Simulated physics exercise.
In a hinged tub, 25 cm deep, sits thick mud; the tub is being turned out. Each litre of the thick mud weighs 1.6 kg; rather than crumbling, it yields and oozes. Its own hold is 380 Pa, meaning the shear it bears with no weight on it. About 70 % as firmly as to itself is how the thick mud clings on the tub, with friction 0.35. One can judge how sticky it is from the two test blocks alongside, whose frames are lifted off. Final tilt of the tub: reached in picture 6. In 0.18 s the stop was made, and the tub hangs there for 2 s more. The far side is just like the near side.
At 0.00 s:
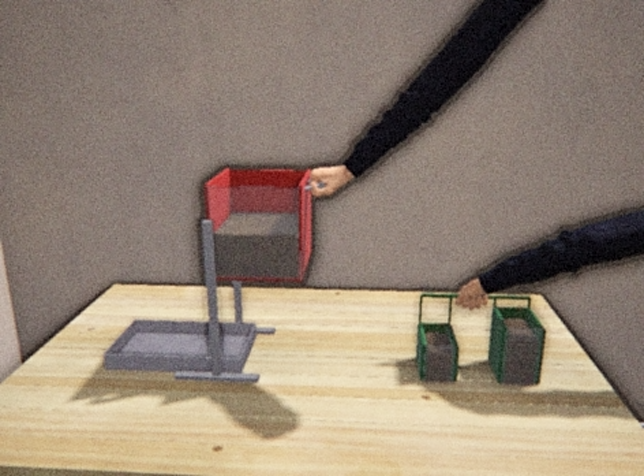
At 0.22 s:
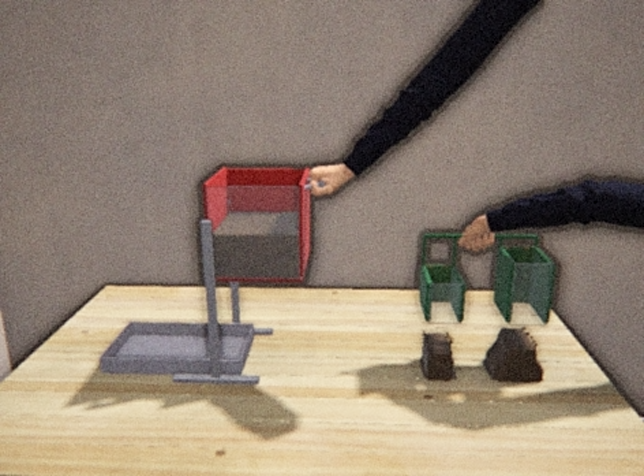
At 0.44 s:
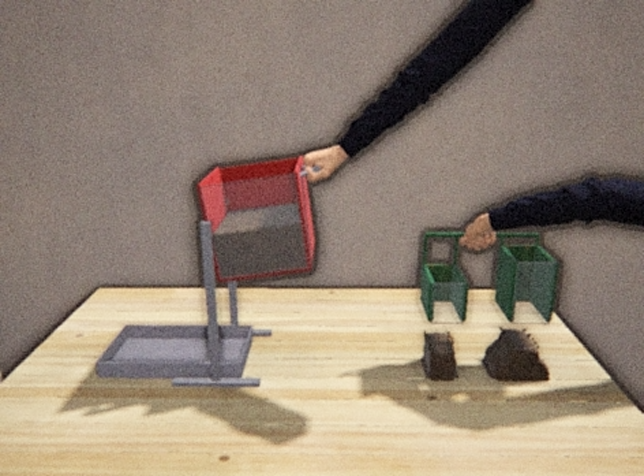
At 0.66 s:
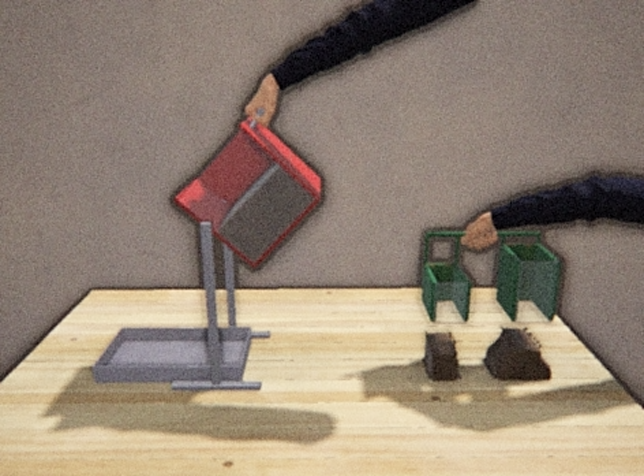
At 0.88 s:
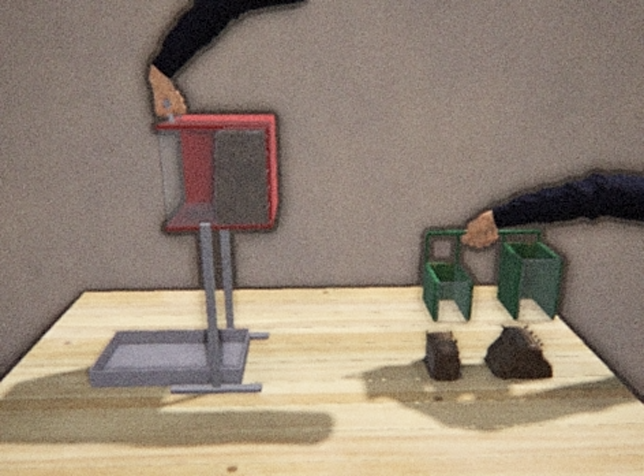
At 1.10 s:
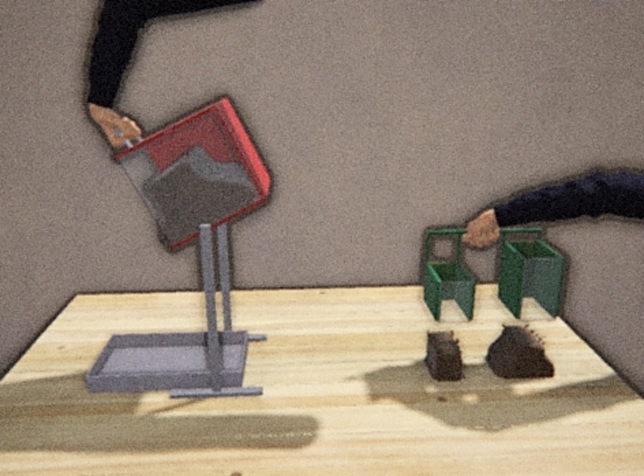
The clip opens with one hand on a red tub of grey mud above a tray, while another lifts green casings off two dark blocks, the larger sagging. The first hand swings the tub leftward onto its side and further over, and the mud inside slumps toward the downward-tilted mouth.
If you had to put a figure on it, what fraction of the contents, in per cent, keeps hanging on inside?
The fraction that keeps hanging on inside is around 0 per cent.
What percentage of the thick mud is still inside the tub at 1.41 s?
Near 12 in a hundred.
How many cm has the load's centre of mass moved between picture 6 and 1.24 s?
Some 15 cm.
After 1.24 s, the tub is at 116 degrees and holds 41 %.
After 1.41 s, the tub is at 116 degrees and holds 11 %.
After 1.58 s, the tub is at 116 degrees and holds 0 %.
After 1.75 s, the tub is at 116 degrees and holds 0 %.
After 3.10 s, at the end, the tub is at 116 degrees and holds 0 %.
